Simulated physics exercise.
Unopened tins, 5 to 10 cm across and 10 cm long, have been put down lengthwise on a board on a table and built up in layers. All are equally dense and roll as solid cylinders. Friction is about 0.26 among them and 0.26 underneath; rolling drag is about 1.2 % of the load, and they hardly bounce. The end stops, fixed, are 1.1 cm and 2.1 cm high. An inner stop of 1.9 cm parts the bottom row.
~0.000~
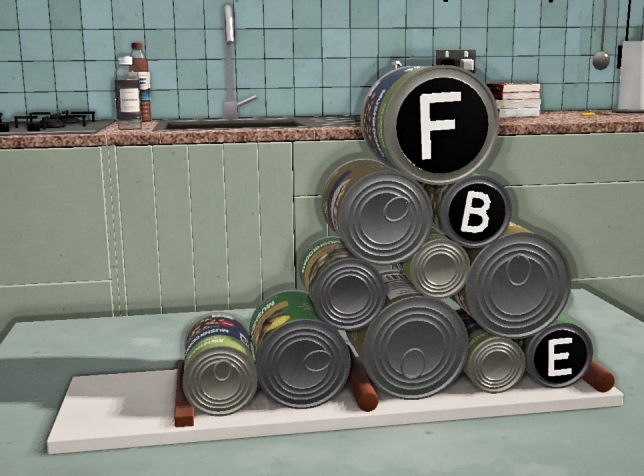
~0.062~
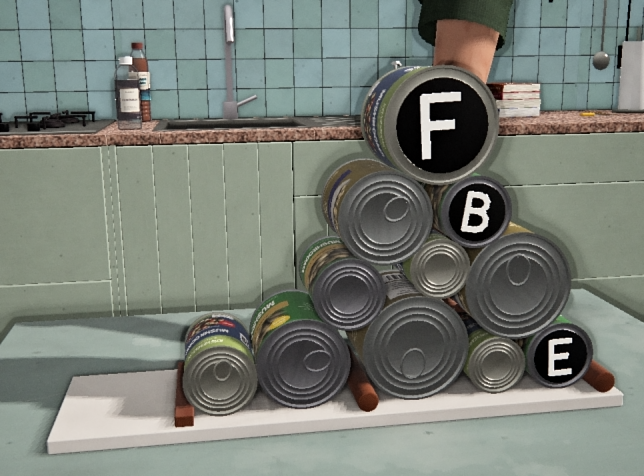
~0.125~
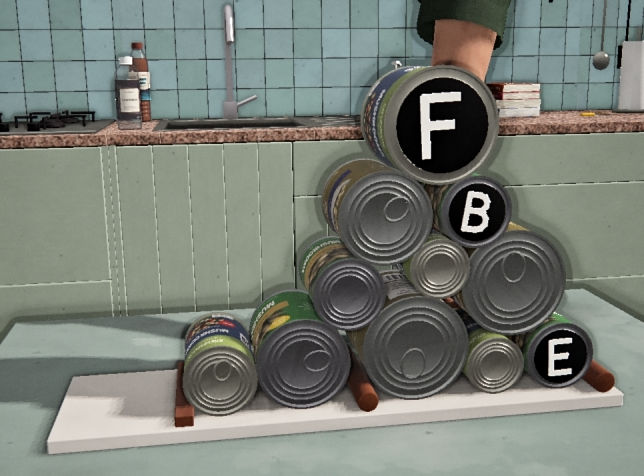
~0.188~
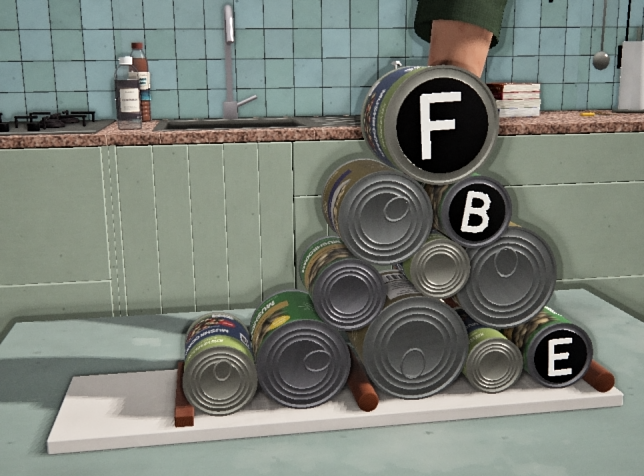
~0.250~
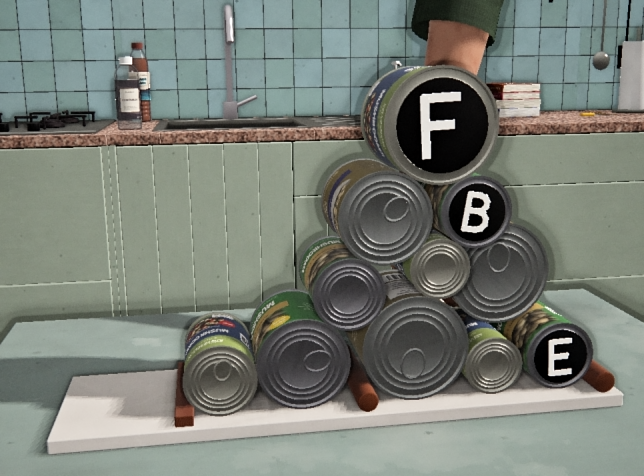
In the video, tins lie stacked on a board in a kitchen, three marked F, B and E. An arm reaches down behind the stack, and the large tin above E slides slightly backward while the others stay still.
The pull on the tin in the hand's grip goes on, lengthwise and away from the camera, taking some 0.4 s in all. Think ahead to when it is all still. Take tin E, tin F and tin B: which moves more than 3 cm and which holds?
Tin E holds; tin F moves; tin B moves.
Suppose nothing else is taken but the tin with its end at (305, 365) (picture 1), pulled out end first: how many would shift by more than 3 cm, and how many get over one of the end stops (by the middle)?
In that case 3 shift, 1 get out.
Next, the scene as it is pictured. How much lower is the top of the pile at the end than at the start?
About 13 cm.
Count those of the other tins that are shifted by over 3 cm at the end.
4 of them.
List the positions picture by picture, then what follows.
In the first picture, 11 tins, 5 on the base, highest (443, 126); E (561, 356), F (443, 126), B (477, 212); left lip (1.1 cm) (184, 416); right round bar (2.1 cm) (606, 372); inner round bar (1.9 cm) (369, 392).
In the second picture, the tin in the hand's grip has not moved yet, at (519, 287); the rest still; bottom ones (220, 382) (304, 365) (417, 349) (497, 366) (561, 356).
In the third picture, the tin in the hand's grip is 1.1 cm out, at (515, 284); the rest still.
In the fourth picture, the tin in the hand's grip is 2.9 cm out, at (507, 278); the rest still.
In the fifth picture, the tin in the hand's grip is 4.7 cm out, at (500, 273); the rest still; E (561, 356), F (443, 126), B (477, 212).
After 0.51 s, 0 now displaced over 3 cm; E in place; F 1.3 cm right and 0.8 cm down; B 1.4 cm right and 0.8 cm down.
After 0.67 s, 4 now displaced over 3 cm; E in place; F 8 cm right and 6 cm down; B 7 cm right and 7 cm down.
After 1.06 s, 4 now displaced over 3 cm; 2 over the right round bar; E in place; F 18 cm right and 15 cm down; B 20 cm right and 15 cm down.
After 1.59 s, 4 now displaced over 3 cm; 2 over the right round bar; E in place; F 36 cm right and 22 cm down; B fallen off to the right.
All still by 1.9 s, 4 moved over 3 cm; 2 over the right round bar; E in place; F fallen off to the right; B fallen off to the right; top of the pile 18 cm high, from 31 cm.
